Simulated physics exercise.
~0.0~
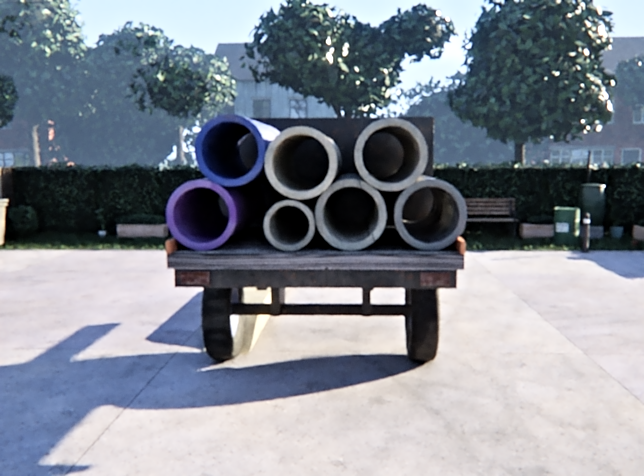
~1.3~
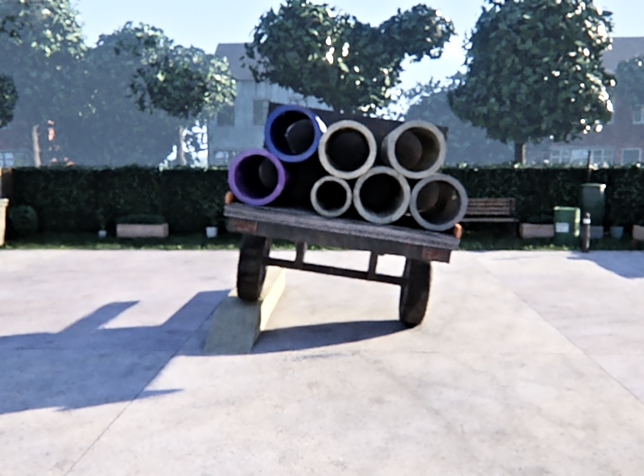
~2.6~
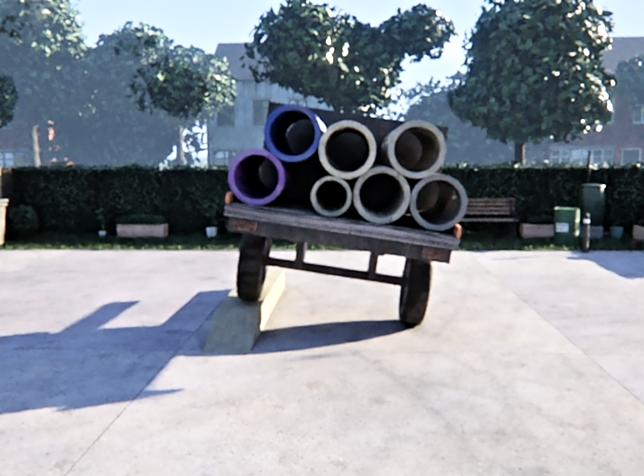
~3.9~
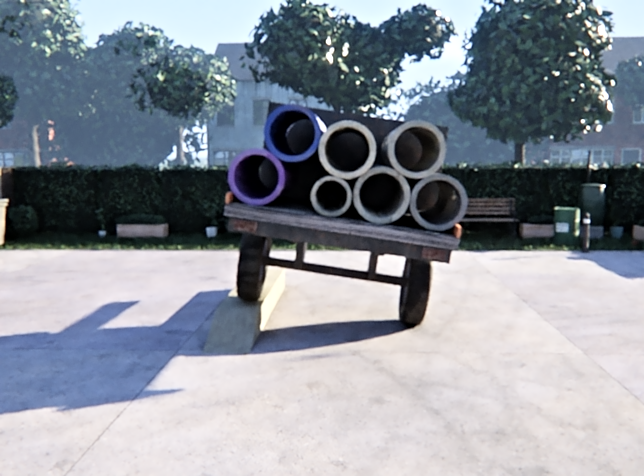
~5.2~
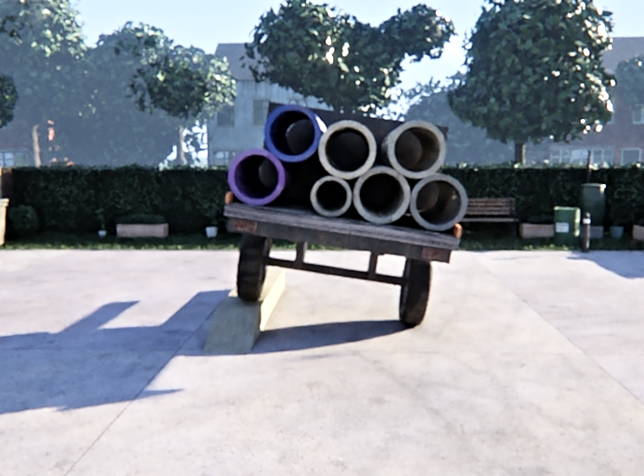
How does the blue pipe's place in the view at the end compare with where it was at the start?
At the end the blue pipe is further to the right and slightly higher than at the start, still on top of the other pipes on the tilted trailer.
A trailer tilts as its left wheel climbs a slab, then rests with all pipes aboard.
